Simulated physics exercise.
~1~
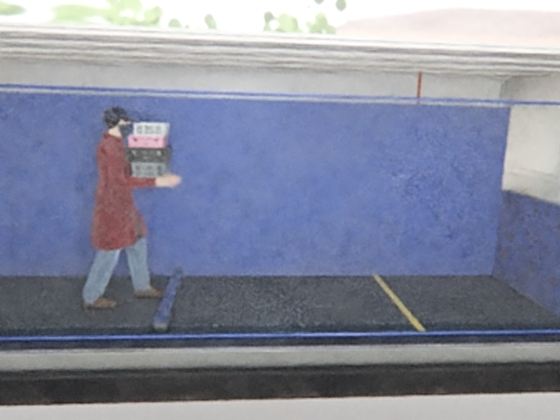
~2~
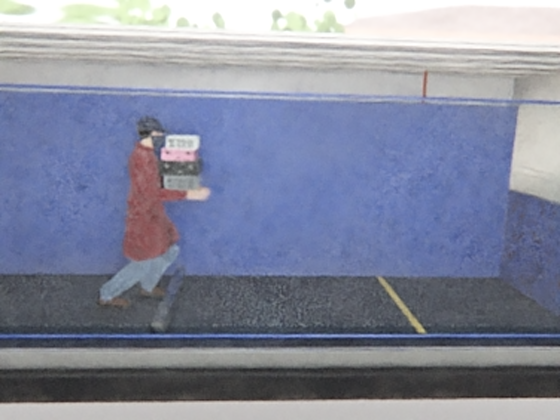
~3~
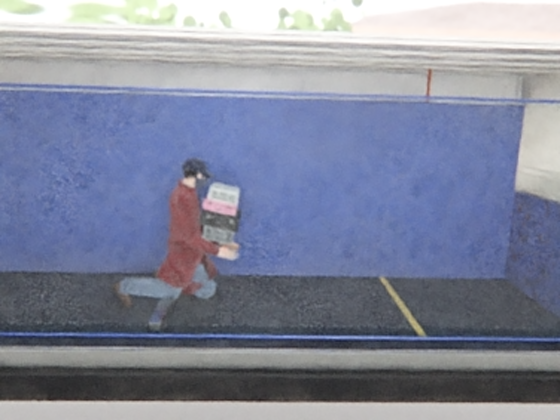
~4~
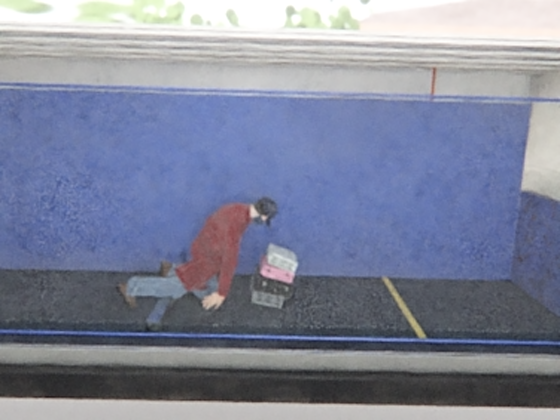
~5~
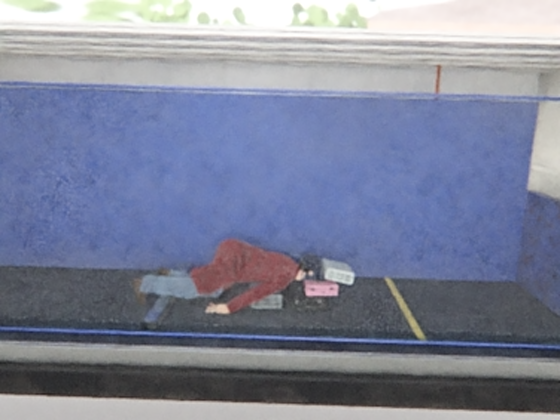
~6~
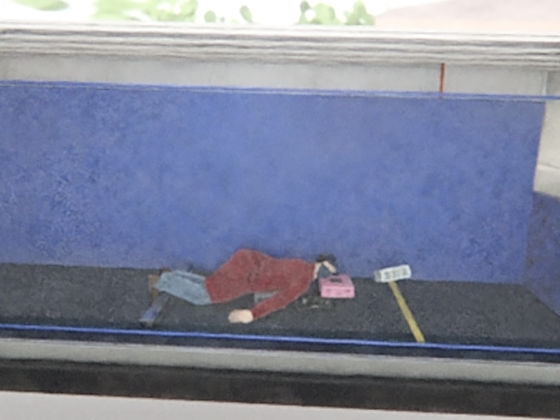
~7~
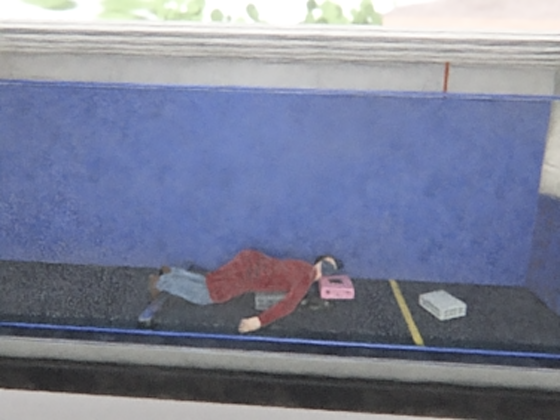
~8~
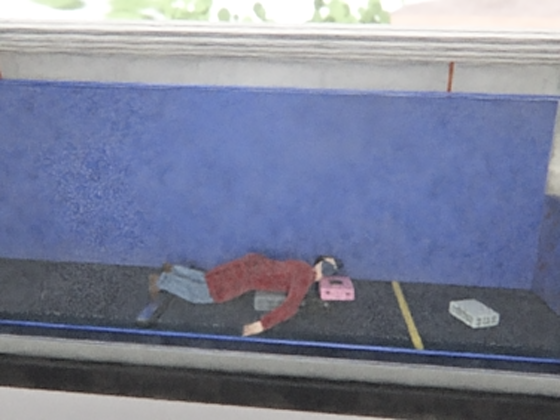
The clip opens on a figure in a long red coat and jeans, carrying a stack of boxes rightward past a blue wall, toward a dark bar on the floor. The figure reaches the bar, sinks low and pitches forward as the stack tilts and drops ahead. The body falls flat while the boxes spill apart. The white crate tumbles on to the right and crosses the yellow line. At the end the figure lies face down, with the pink toolbox by the head and the black and grey boxes close by, all short of the line.
